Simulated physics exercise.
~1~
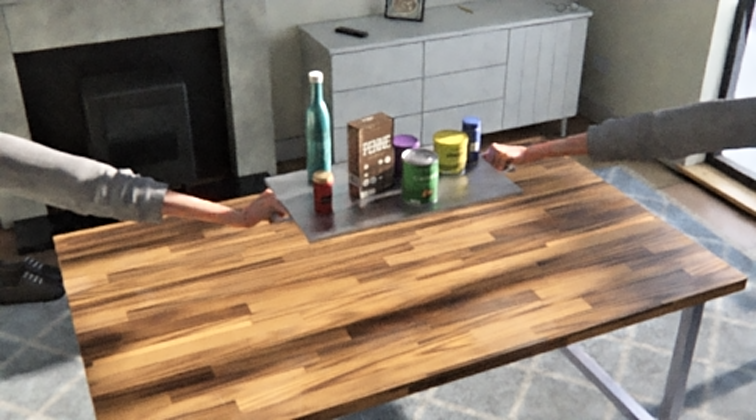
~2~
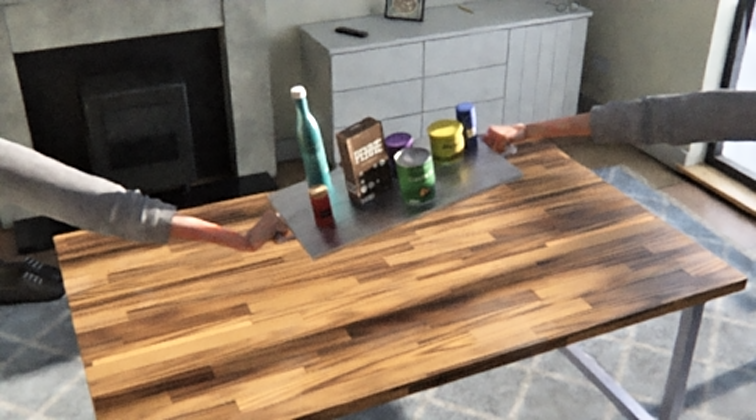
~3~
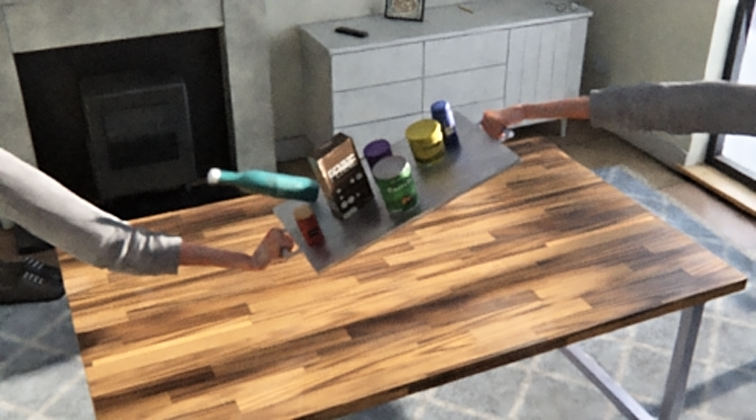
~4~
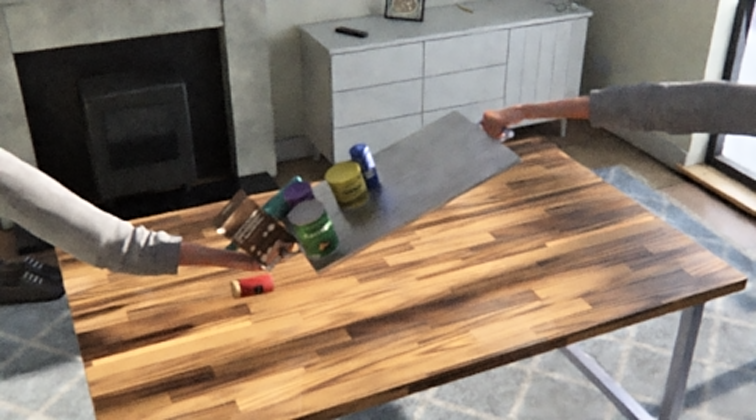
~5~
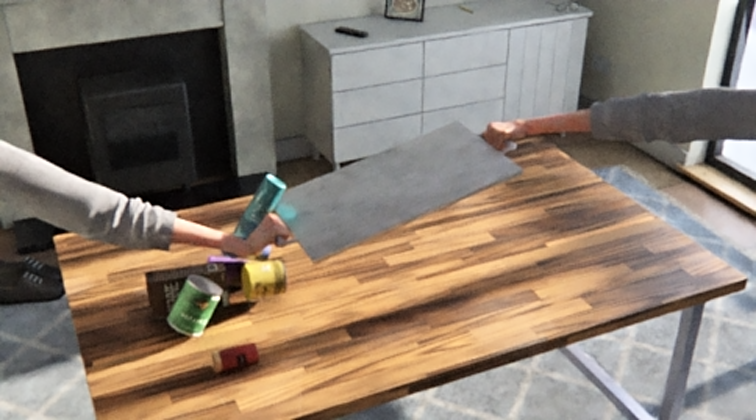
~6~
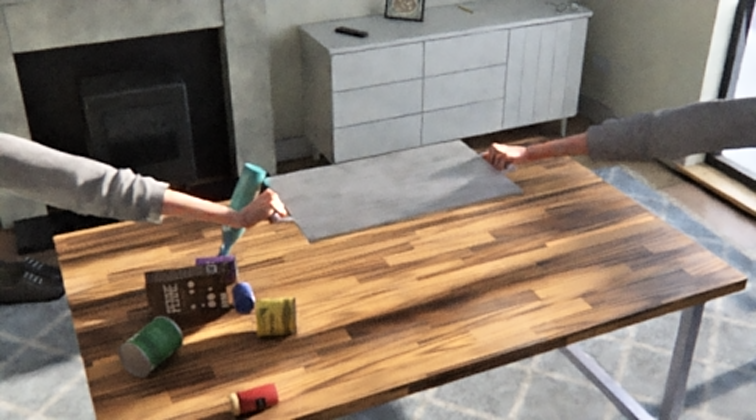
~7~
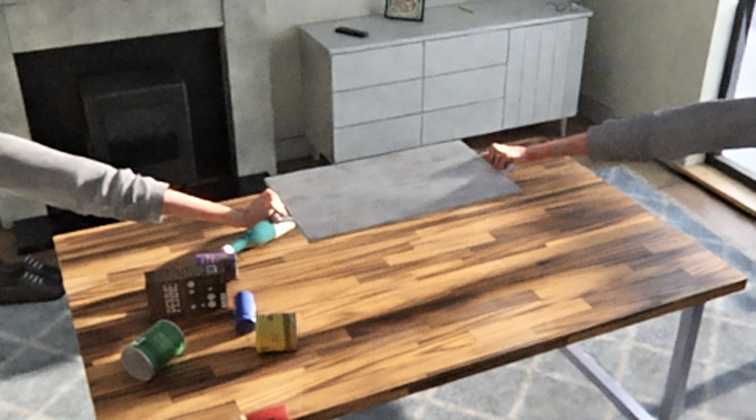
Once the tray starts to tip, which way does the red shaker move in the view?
The red shaker moves down in the view, coming off the tray and heading toward the near edge of the table.
